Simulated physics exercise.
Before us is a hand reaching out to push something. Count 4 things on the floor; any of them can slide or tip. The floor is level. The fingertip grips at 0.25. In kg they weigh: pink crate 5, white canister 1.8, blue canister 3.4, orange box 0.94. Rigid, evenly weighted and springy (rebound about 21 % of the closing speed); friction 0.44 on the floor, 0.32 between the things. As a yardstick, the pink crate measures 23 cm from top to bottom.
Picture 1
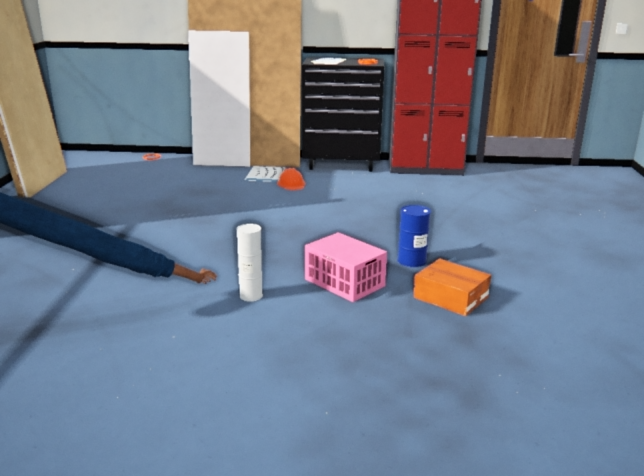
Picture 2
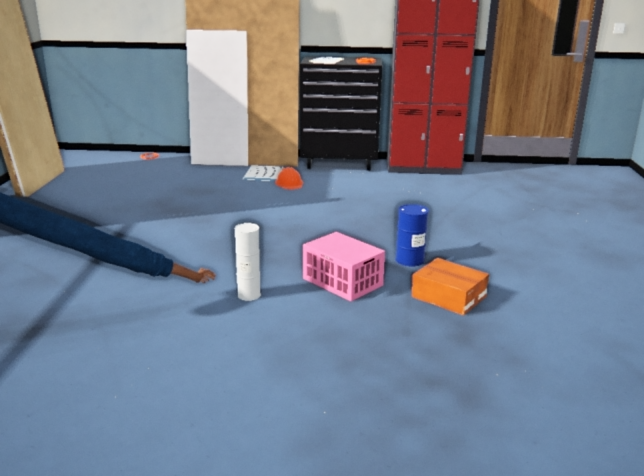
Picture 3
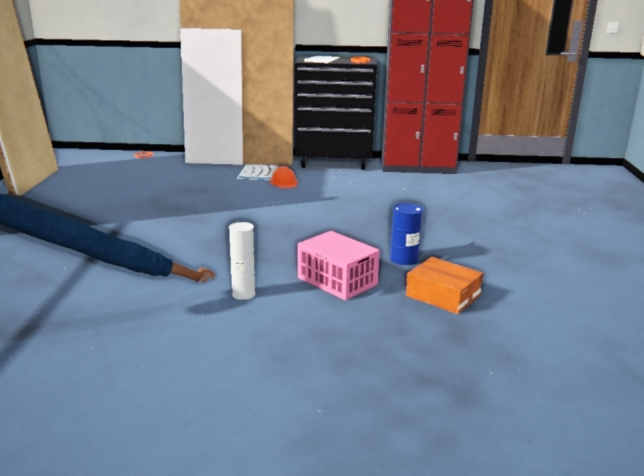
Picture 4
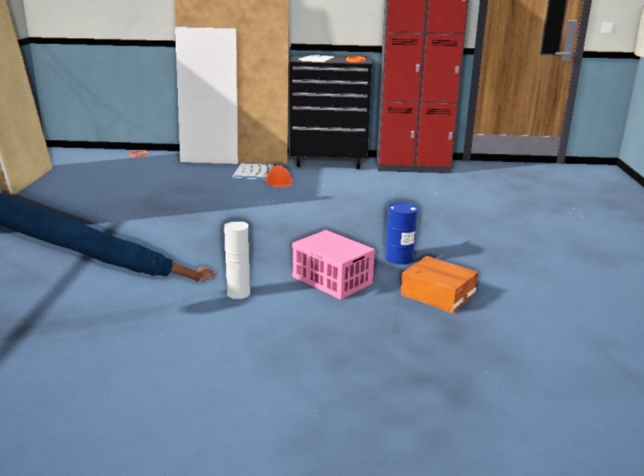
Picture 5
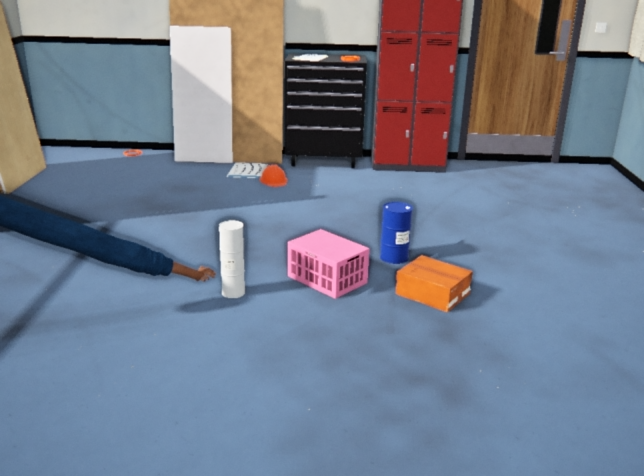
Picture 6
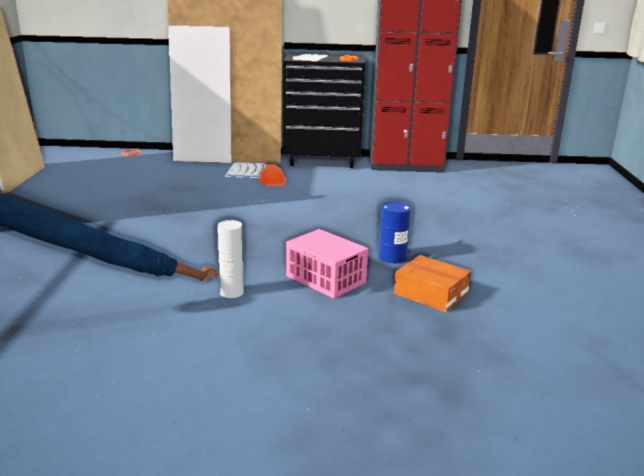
An arm in a dark blue sleeve edged slowly right toward a white canister, closing the small gap, while the pink crate, blue canister and orange box stayed put as the view shifted slightly.
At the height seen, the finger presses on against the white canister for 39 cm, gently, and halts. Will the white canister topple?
The white canister stays upright.
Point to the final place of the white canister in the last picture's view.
Near (300, 262).
Then, 0.30 s past the last view, 21 cm of travel; white canister shifted 8 cm near (245, 260).
Then, 0.80 s past the last view, 35 cm of travel; white canister shifted 22 cm near (270, 261).
Then, 1.20 s past the last view, 46 cm of travel; white canister shifted 33 cm near (290, 262).
Finally, not toppled but over 14 cm from the start, white canister; the other 3 still in place (within 14 cm). Final places as that camera would see them, white canister near (300, 262).
